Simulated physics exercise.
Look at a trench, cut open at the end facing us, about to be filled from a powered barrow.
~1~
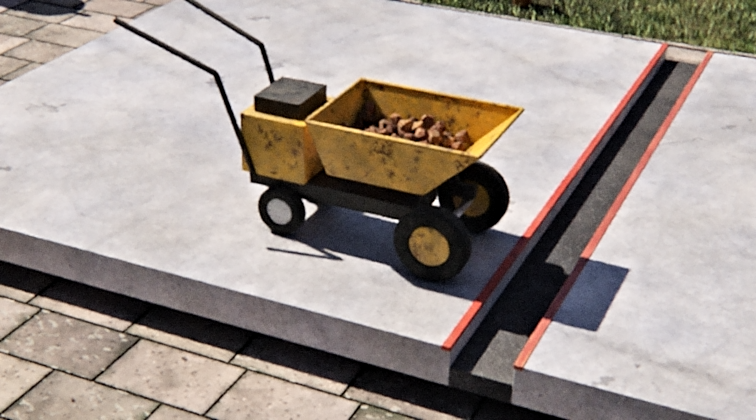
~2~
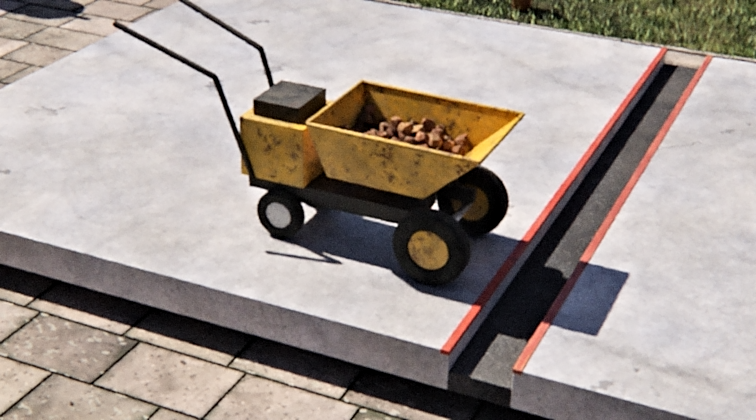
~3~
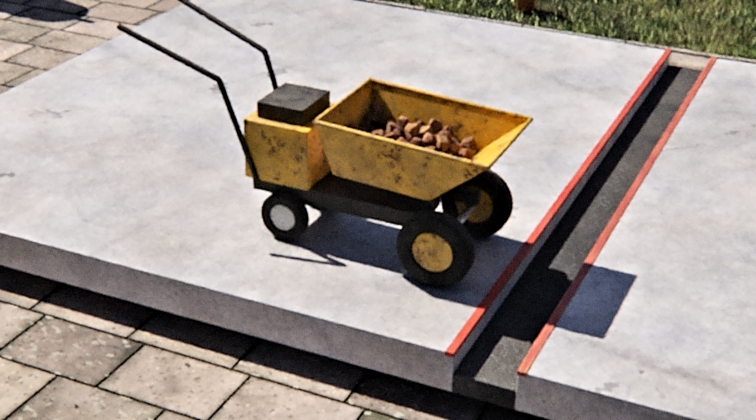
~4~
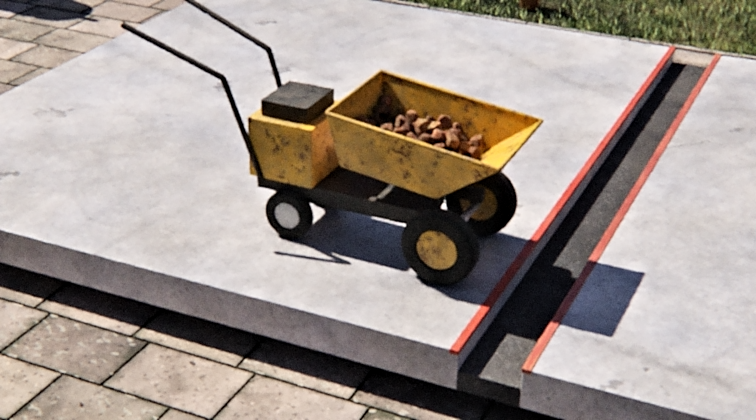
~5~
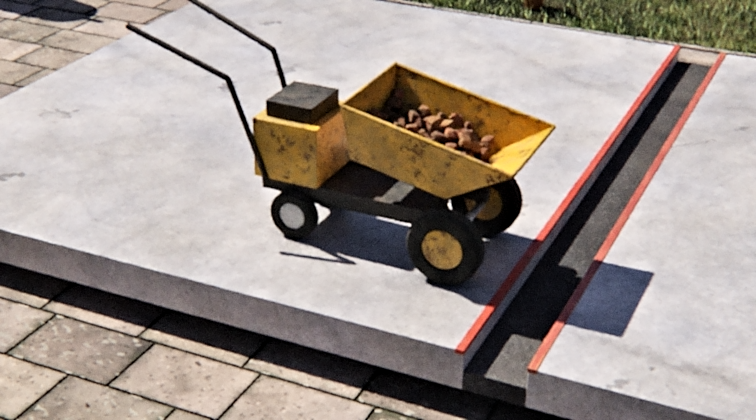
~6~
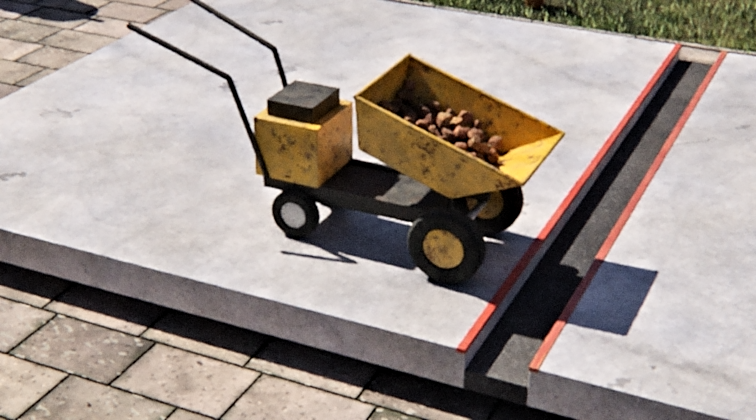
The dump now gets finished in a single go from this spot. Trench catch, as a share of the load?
The trench is going to take short of half of it.
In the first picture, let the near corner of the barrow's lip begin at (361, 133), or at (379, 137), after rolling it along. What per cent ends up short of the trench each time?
Roughly 50 per cent, then roughly 40 per cent.
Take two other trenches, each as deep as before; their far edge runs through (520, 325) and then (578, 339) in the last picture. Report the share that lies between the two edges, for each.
0 and 50 percent.
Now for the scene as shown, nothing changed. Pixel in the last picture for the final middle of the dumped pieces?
Near pixel (628, 285).
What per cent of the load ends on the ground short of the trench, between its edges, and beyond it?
Approximate split: Short 0 percent, between 15 percent, beyond 80 percent.
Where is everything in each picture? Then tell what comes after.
In the first picture, lip of the skip near (479, 158), level; top of the load near (397, 143), clay clods; first edge of the trench near (469, 314); far edge near (539, 332), the trench over half as wide as the skip, and shallow for its width.
In the second picture, lip of the skip near (480, 162), level; top of the load near (397, 146).
In the third picture, lip of the skip near (488, 167), tipped barely; top of the load near (404, 146).
In the fourth picture, lip of the skip near (499, 170), tipped a little; top of the load near (400, 135).
In the fifth picture, lip of the skip near (512, 177), tipped a little; top of the load near (399, 125).
In the sixth picture, lip of the skip near (522, 184), tipped clearly; top of the load near (395, 120); first edge of the trench near (484, 316); far edge near (554, 334).
Shortly afterwards, skip tipped steeply; the whole lot in the skip.
Next, skip tipped steeply; near half in the skip; only a few in or heaped over the trench; near a third beyond it; only a few falling.
Some moments later, skip tipped right over; a little in the skip; a little in or heaped over the trench; the bulk beyond it.
In the end, skip tipped right over; only a few in the skip; a little in or heaped over the trench; the bulk beyond it.
